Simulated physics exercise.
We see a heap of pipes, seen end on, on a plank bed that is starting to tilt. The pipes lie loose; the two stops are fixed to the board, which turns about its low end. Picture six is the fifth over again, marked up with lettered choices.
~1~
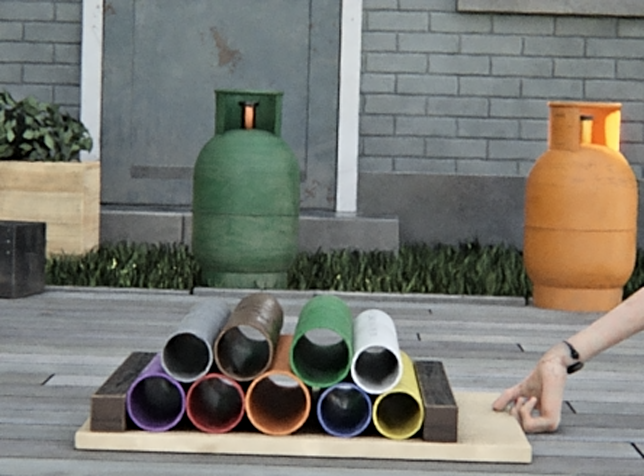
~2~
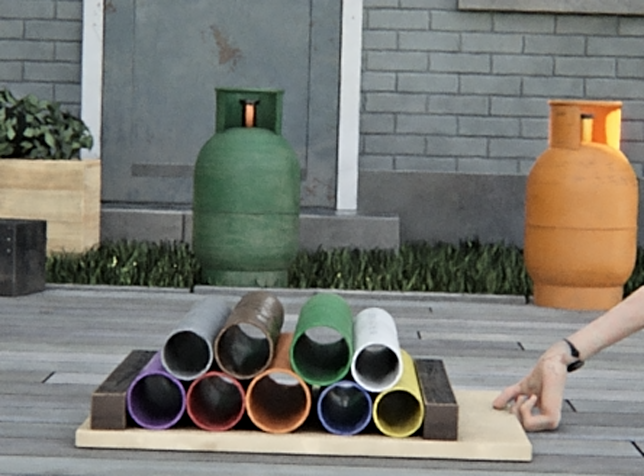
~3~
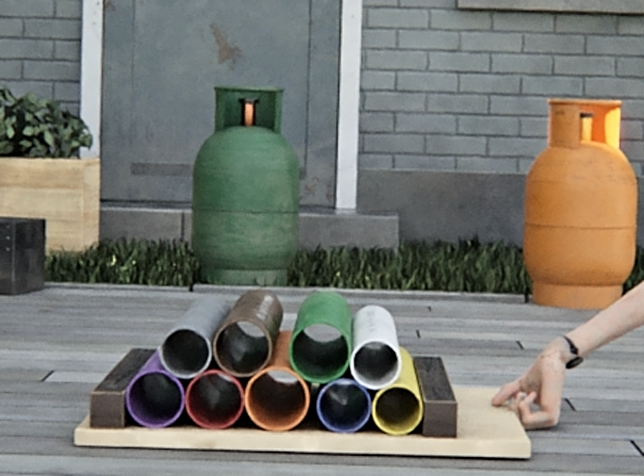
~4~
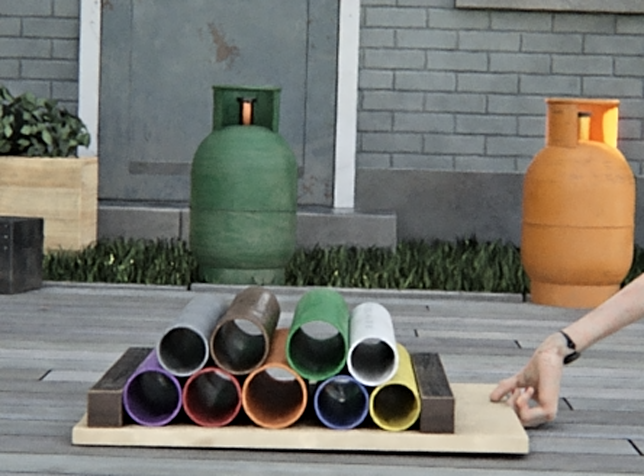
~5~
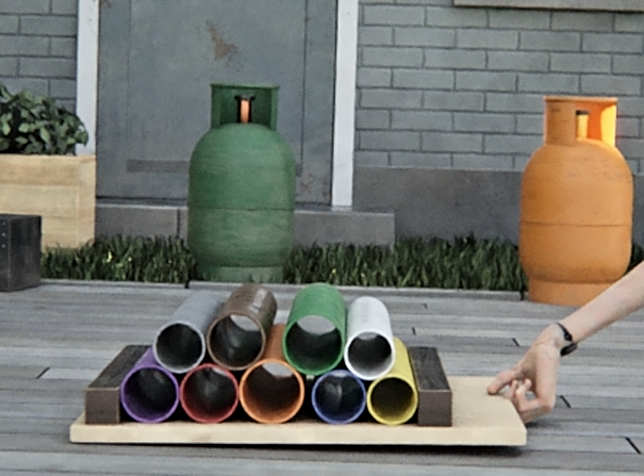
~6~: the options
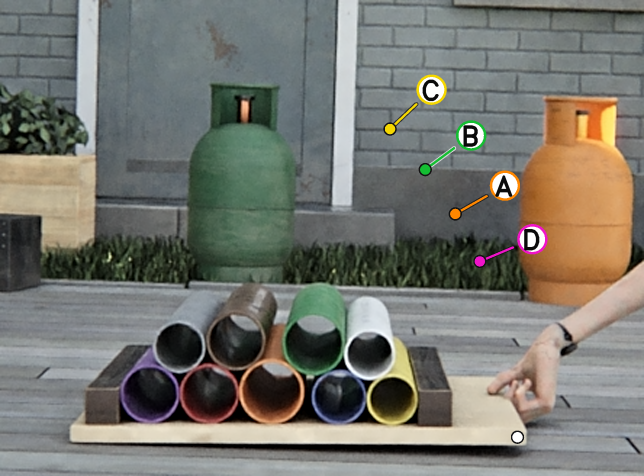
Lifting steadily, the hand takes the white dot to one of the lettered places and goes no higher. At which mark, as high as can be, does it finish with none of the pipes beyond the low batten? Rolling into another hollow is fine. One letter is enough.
No higher than D.
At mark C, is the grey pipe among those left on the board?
The grey pipe: No.
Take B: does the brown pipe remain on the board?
The brown pipe: No.
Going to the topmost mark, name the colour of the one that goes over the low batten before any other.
It is the grey one.
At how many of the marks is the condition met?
The number is one.
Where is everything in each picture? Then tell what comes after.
The first picture shows yellow pipe (398, 414); white pipe (377, 368); grey pipe (187, 356).
The second picture shows grey pipe (187, 354); brown pipe (244, 350).
The third picture shows board (307, 398); yellow pipe (398, 409); red pipe (215, 400).
The fourth picture shows board (305, 395); purple pipe (153, 397); red pipe (212, 397).
The fifth picture shows board (302, 390); purple pipe (150, 393); red pipe (209, 394).
On the marked copy, A at (456, 214); B at (425, 169); C at (390, 129); D at (480, 261); the white dot at (518, 437).
With D. Early on, board at 16°.
Further on, board at 25°.
At the end, board at 25°, none over the low batten.
As for the rest, A two over the low batten (grey, brown); B four over the low batten (white, grey, brown, green); C four over the low batten (white, grey, brown, green).
